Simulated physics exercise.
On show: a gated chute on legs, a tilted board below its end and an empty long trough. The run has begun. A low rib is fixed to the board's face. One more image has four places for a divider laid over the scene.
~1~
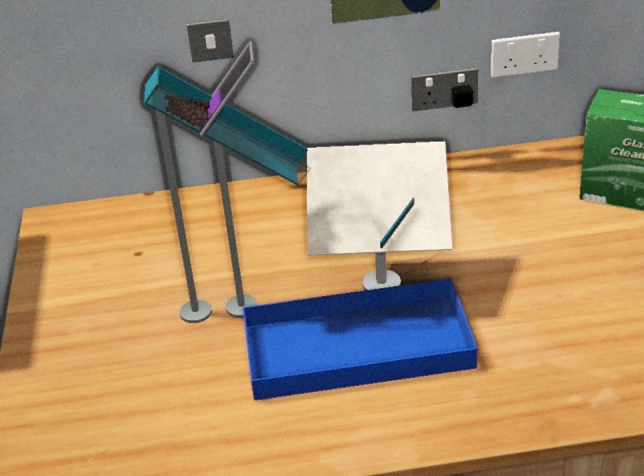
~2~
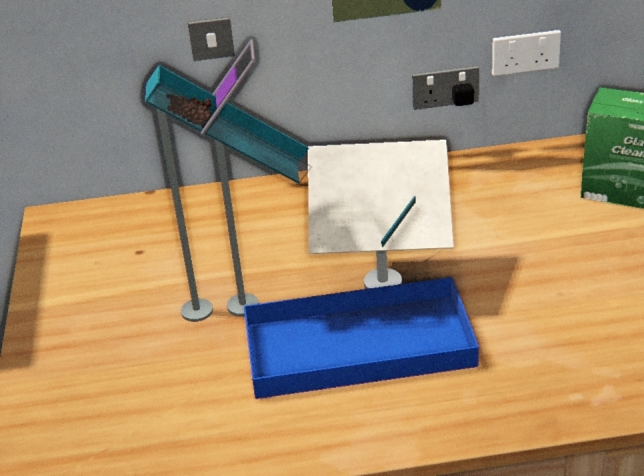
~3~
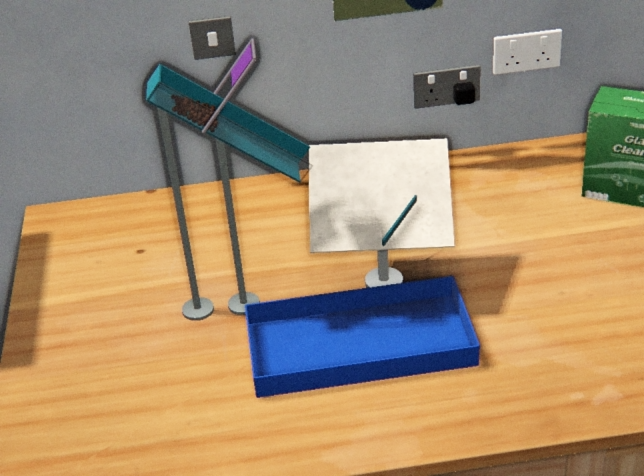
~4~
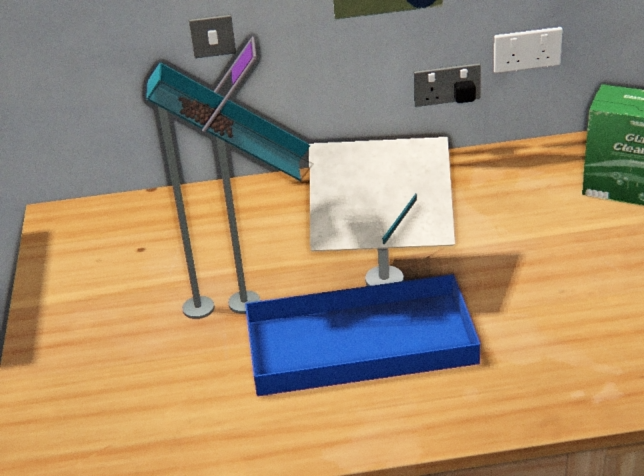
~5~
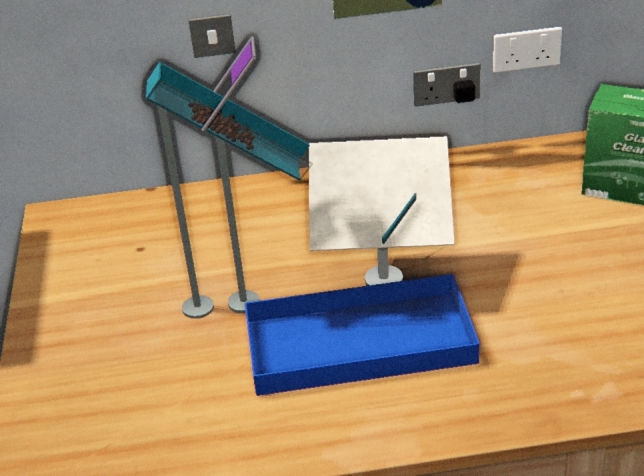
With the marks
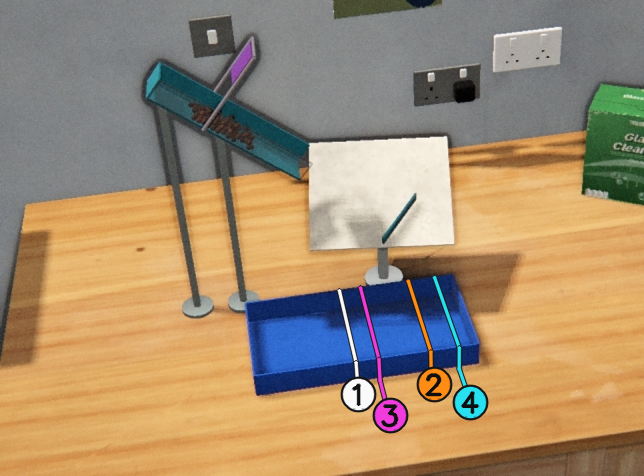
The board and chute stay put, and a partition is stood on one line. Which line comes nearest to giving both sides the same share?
Line 3 does it best.
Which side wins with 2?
Left.
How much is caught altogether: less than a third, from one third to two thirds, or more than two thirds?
It is more than two thirds.
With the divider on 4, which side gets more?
More lands on the left.
On the marked copy, line 1 crosses the front rim at (355, 361); line 2 crosses the front rim at (430, 350); line 3 crosses the front rim at (378, 358); line 4 crosses the front rim at (459, 346).
For line 1, of what is caught, only a few on the left of the divider, all but a few on the right.
For line 2, of what is caught, all but a few on the left of the divider, only a few on the right.
For line 3, of what is caught, close to half on the left of the divider, close to half on the right.
For line 4, of what is caught, all but a few on the left of the divider, only a few on the right.
